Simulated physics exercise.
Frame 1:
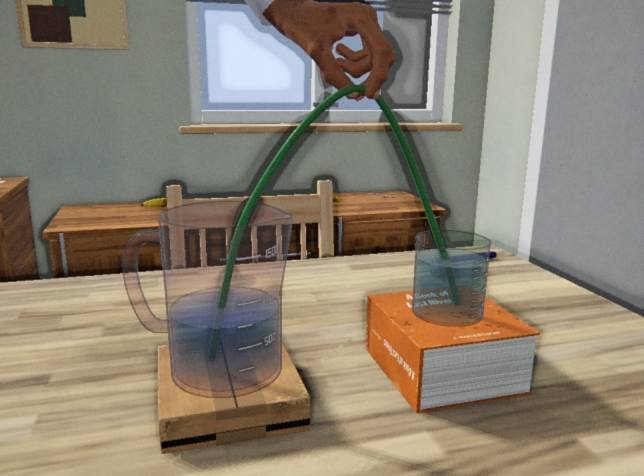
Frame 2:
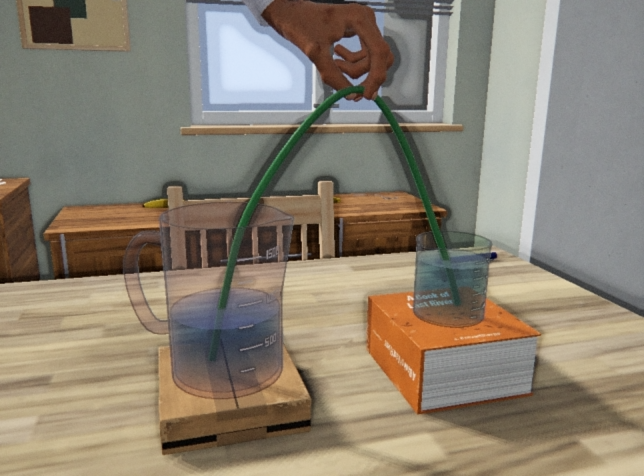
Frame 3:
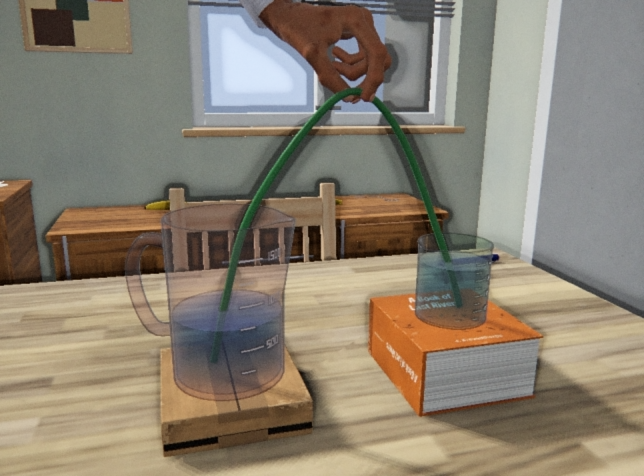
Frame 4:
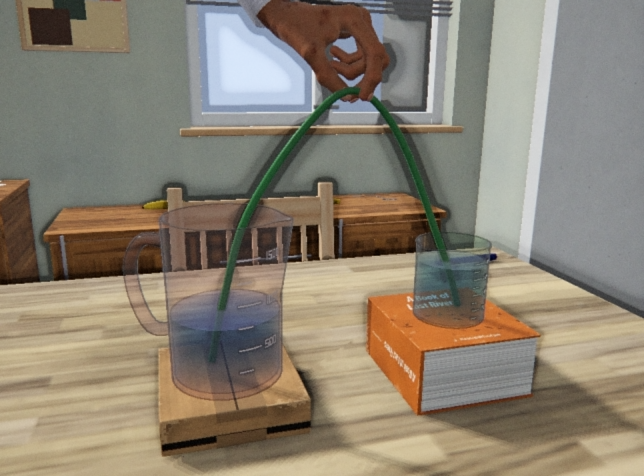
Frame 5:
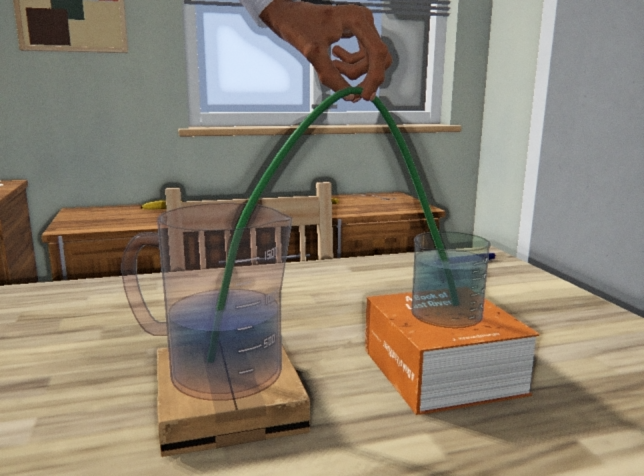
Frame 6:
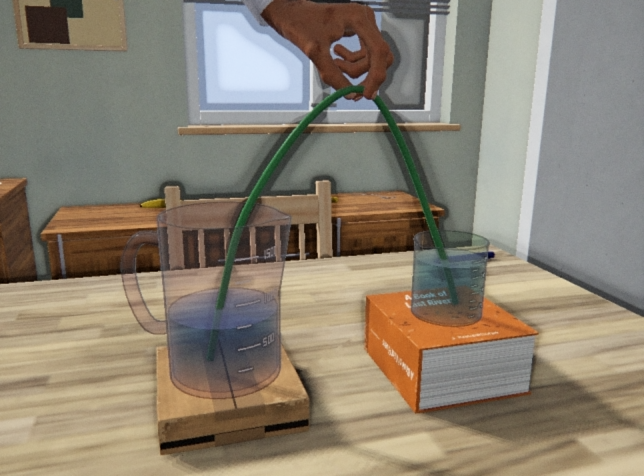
On a wooden table, a hand pinches a green hose linking jug and beaker, nearly motionless.
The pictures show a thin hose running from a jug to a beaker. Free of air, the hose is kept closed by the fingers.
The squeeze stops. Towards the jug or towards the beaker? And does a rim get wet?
Note: Flow left-bound, and the receiver keeps it all in.
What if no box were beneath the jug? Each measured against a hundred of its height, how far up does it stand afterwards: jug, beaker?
Levels in order: 55 %, 20 %.
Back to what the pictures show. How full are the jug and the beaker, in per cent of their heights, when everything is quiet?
In order: 45 %, then 50 %.
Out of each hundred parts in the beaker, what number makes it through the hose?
Some 35 per cent of the contents.
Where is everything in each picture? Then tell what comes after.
In the first frame, the hose is pinched; jug (225, 291) about a third full, up on the box; beaker (450, 275) about three quarters full, up on the book.
In the second frame, nothing flows; jug about a third full, surface at (226, 308); beaker about three quarters full, surface at (453, 259).
In the third frame, fingers on the hose; jug (227, 294) about a third full; beaker (453, 278) about three quarters full.
In the fourth frame, still shut; jug about a third full, surface at (226, 309); beaker about three quarters full, surface at (452, 260).
In the fifth frame, the hose is pinched; jug (224, 293) about a third full, up on the box; beaker (450, 277) about three quarters full, up on the book.
In the sixth frame, nothing flows; jug about a third full, surface at (224, 307); beaker about three quarters full, surface at (450, 258).
Soon after, the jug is about half full; the beaker is about two thirds full.
Later, the jug is about half full; the beaker is about half full.
In the end, the jug is about half full; the beaker is about half full; the two surfaces are level.
